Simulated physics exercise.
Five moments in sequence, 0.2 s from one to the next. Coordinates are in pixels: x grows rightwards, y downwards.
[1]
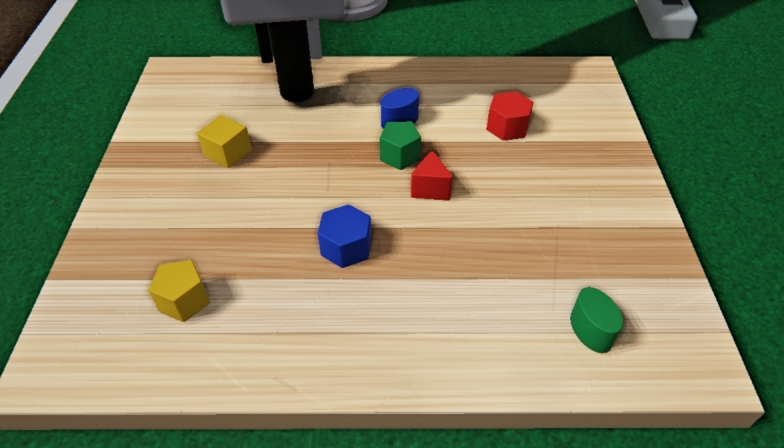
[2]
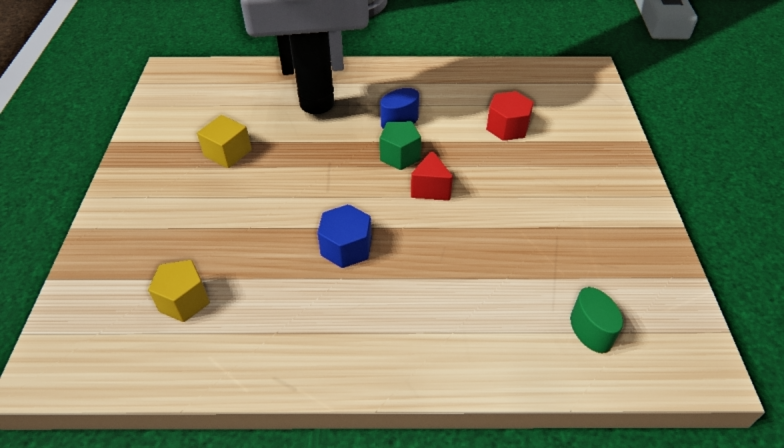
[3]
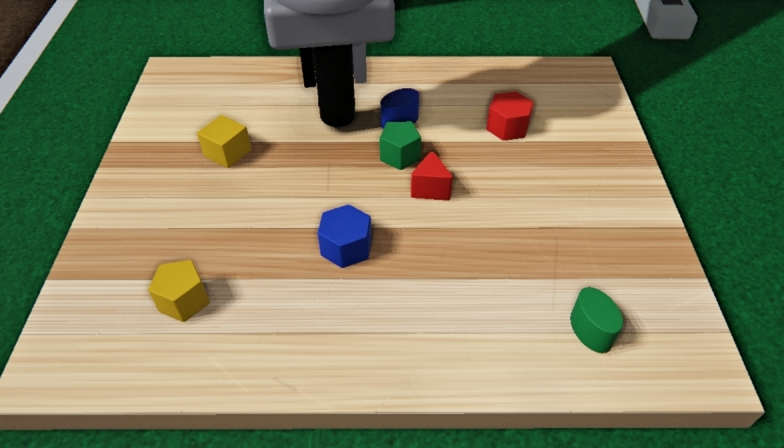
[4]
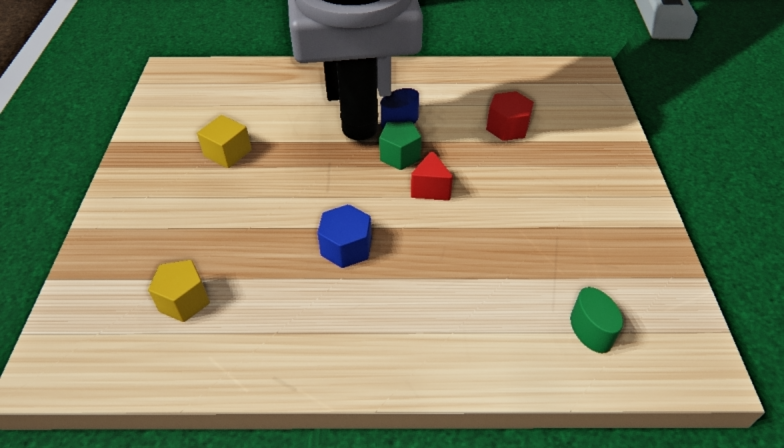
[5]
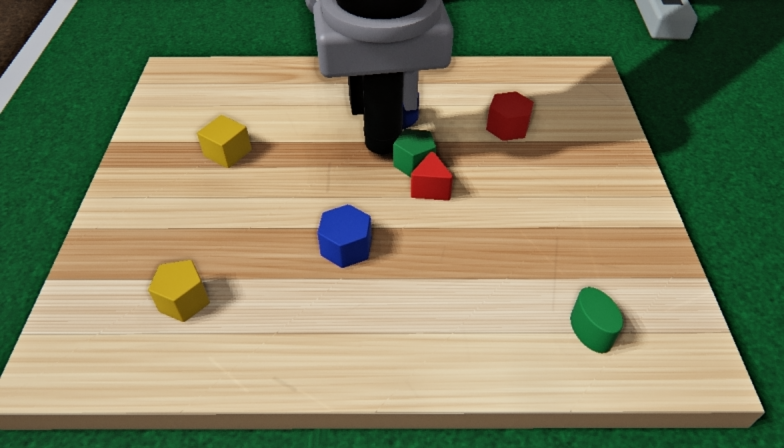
A black rod on a gray robot arm slid right and toward the viewer across a wooden board of colored blocks, covered the blue oval one, and nudged the green pentagon slightly to the right.
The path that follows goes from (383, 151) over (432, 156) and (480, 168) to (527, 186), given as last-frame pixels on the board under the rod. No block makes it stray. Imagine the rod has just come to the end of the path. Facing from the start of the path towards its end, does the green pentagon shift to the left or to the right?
The green pentagon goes right.
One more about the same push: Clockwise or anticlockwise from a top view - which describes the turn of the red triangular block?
Viewed from above: Clockwise.
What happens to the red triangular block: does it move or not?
It is no longer where it was.
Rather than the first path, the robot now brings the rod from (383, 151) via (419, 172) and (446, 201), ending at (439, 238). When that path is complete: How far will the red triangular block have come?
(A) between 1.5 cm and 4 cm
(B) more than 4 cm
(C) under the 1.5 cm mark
I choose B.
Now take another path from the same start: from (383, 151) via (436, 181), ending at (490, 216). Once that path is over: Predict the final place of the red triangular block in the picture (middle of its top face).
It should be at about (462, 206).
What follows on the original path. One third of the way, rod (434, 149); green pentagon (461, 153), turned 35° clockwise; red triangular block (442, 174), turned 65° clockwise.
Two thirds of the way, rod (482, 161); green pentagon (491, 172), turned 70° clockwise; red triangular block (444, 176), turned 85° clockwise.
At the end, rod (528, 178); blue oval block in place; green pentagon (496, 179), turned 90° clockwise; red triangular block (444, 176), turned 85° clockwise.
